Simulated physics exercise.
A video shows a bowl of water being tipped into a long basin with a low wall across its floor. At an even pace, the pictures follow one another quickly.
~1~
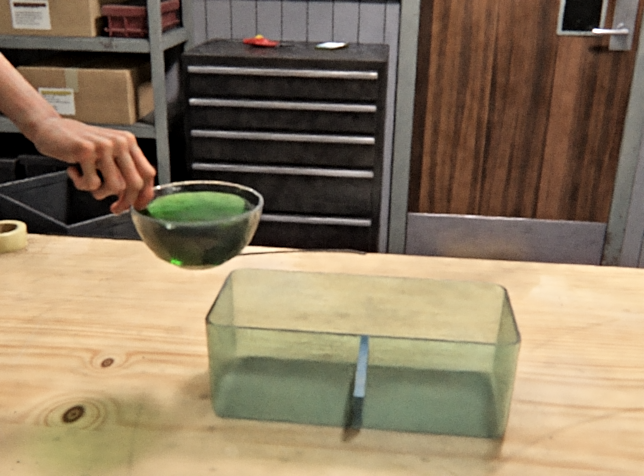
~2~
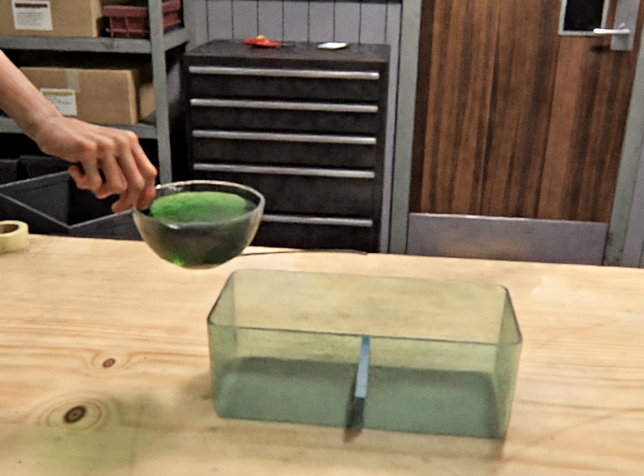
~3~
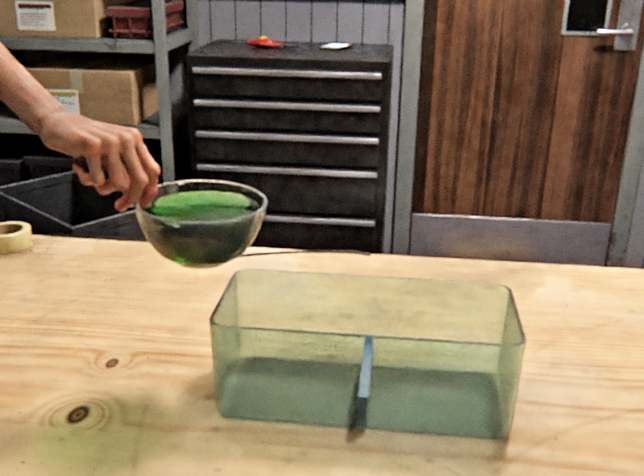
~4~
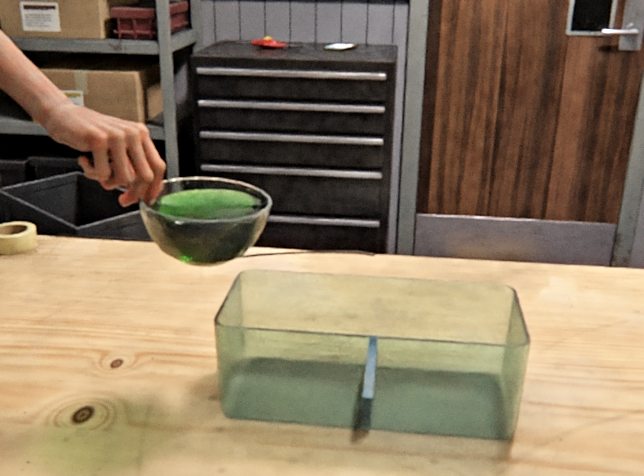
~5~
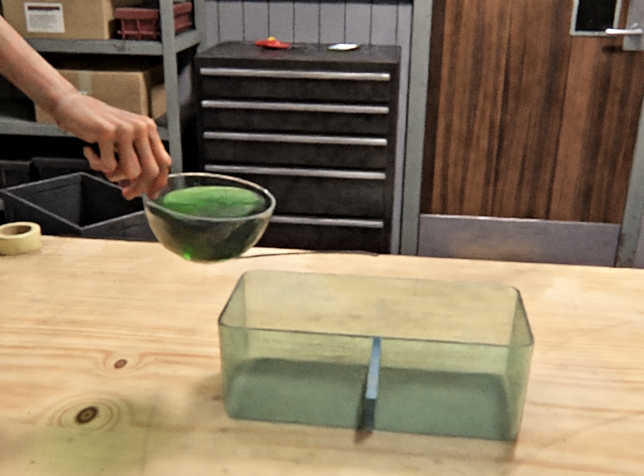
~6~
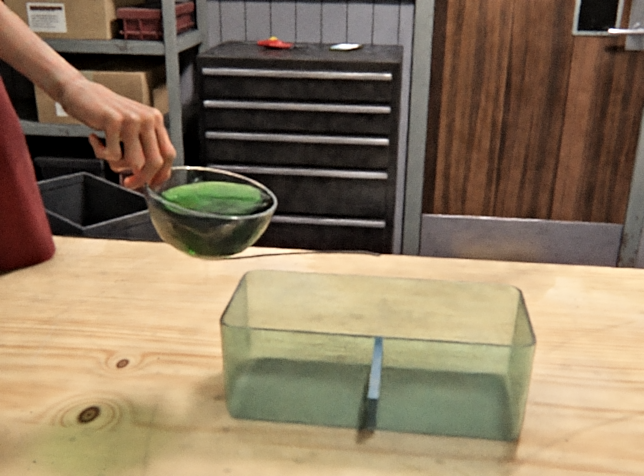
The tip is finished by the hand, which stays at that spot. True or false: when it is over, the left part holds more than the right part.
True.
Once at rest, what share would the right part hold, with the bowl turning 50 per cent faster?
I'd say close to 50 %.
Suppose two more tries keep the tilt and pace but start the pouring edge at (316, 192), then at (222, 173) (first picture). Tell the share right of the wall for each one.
Roughly 90 percent on the first try and 10 percent on the second.
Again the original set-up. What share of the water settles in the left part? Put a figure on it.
I'd put it at about 70 per cent.
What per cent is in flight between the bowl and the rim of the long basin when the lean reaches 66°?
Around 35 %.
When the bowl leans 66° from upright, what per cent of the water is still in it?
Close to 40 parts in a hundred remain.
A moment on, the tilt is 66° and 40 per cent is still to pour, 22 is left of the wall and 0 right of it.
Next, the tilt is 105° and 0 per cent is still to pour, 67 is left of the wall and 27 right of it.
Then the tilt is 116° and 0 per cent is still to pour, 72 is left of the wall and 27 right of it.
Later the tilt is 116° and 0 per cent is still to pour, 71 is left of the wall and 27 right of it.
At rest 71 per cent lies left of the wall, 27 right of it and 1 outside.
